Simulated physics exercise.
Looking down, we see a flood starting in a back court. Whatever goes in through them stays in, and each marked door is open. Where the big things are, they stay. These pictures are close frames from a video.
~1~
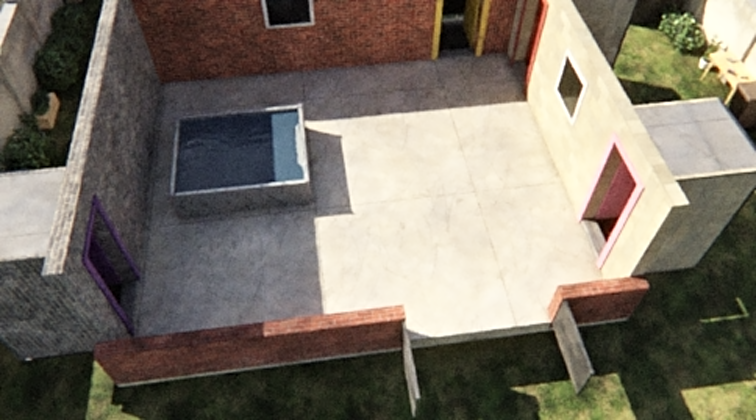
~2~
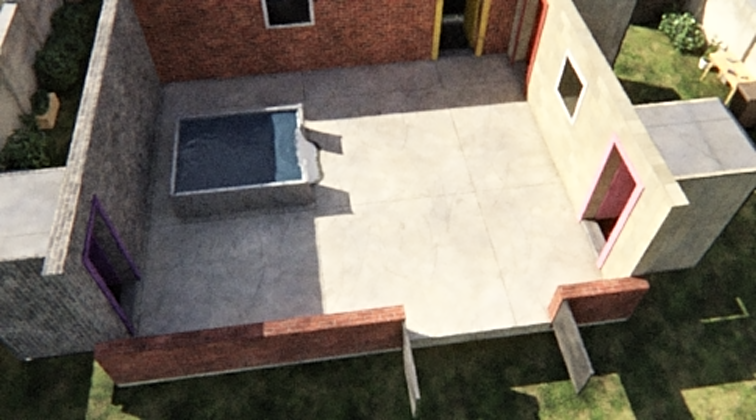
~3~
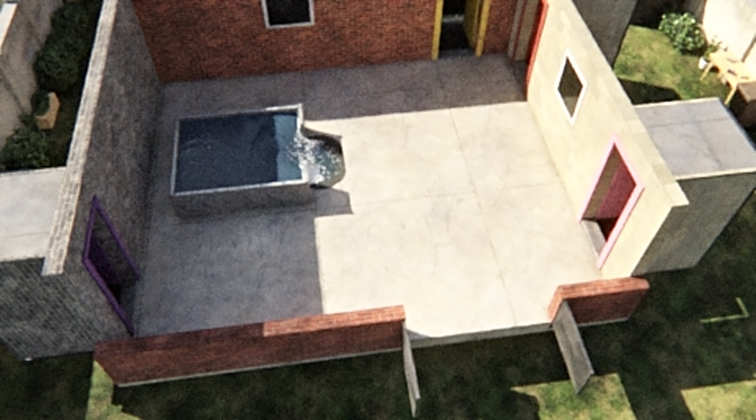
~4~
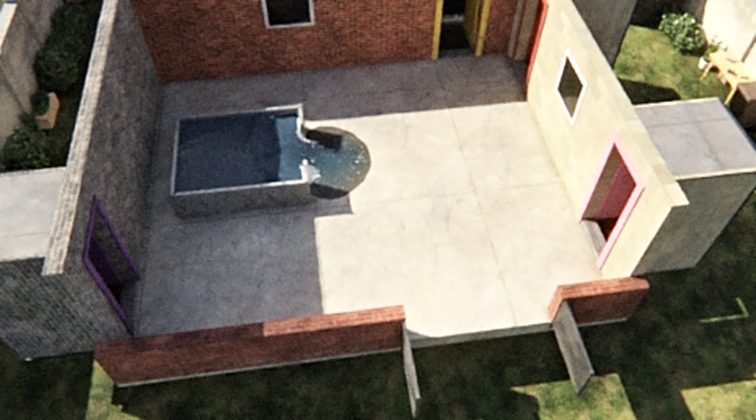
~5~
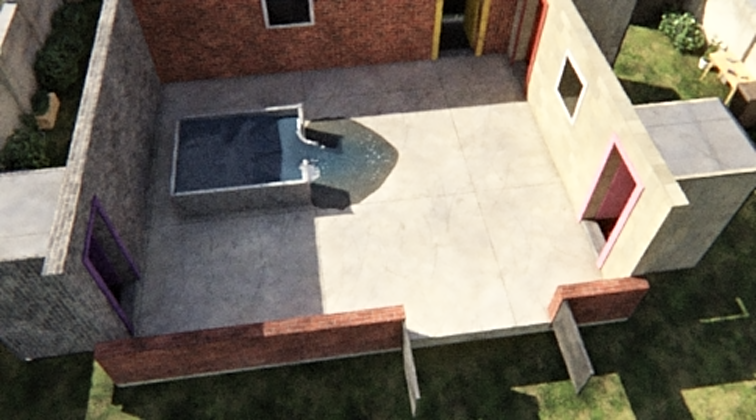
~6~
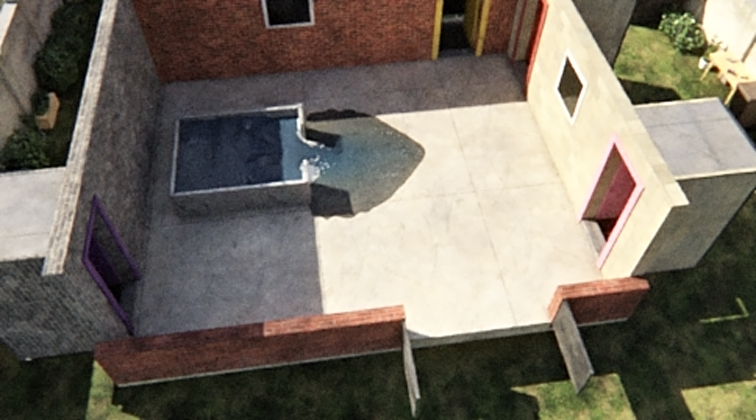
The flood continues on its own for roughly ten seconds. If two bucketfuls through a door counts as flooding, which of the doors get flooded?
The red door does not get flooded; the yellow door gets flooded; the pink door does not get flooded; the purple door does not get flooded.
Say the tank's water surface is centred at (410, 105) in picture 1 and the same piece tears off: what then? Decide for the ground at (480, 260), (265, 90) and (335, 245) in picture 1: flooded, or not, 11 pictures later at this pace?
Going through the three spots in turn: Stays untouched, stays untouched, stays untouched.
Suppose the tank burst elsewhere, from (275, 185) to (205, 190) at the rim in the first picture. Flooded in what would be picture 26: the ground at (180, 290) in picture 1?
At that place: Covered.
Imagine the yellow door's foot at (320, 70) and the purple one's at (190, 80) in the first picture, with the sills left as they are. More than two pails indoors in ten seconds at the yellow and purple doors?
Yellow door: Falls short; purple door: Falls short.
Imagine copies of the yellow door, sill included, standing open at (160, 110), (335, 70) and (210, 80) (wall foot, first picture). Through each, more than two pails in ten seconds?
The first new doorway comes up short, the second comes up short, the third comes up short.
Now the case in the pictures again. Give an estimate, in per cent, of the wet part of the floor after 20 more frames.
50 %, roughly.
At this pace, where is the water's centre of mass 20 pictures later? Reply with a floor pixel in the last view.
Centre point: Around (357, 158).
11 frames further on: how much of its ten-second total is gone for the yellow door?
My estimate: Close to 0 per cent.
A moment on, water covers 20 % of the floor; the red door not reached, the yellow door not reached, the pink door not reached, the purple door not reached.
Next, water covers 40 % of the floor; the red door not reached, the yellow door not reached, the pink door not reached, the purple door not reached.
Then, water covers 50 % of the floor; the red door wet at the sill, nothing in, the yellow door under two buckets in, the pink door wet at the sill, nothing in, the purple door not reached.
Later, water covers 55 % of the floor; the red door under two buckets in, the yellow door over two buckets in, the pink door under two buckets in, the purple door not reached.
In the end, water covers 75 % of the floor; the red door under two buckets in, the yellow door over two buckets in, the pink door under two buckets in, the purple door not reached.
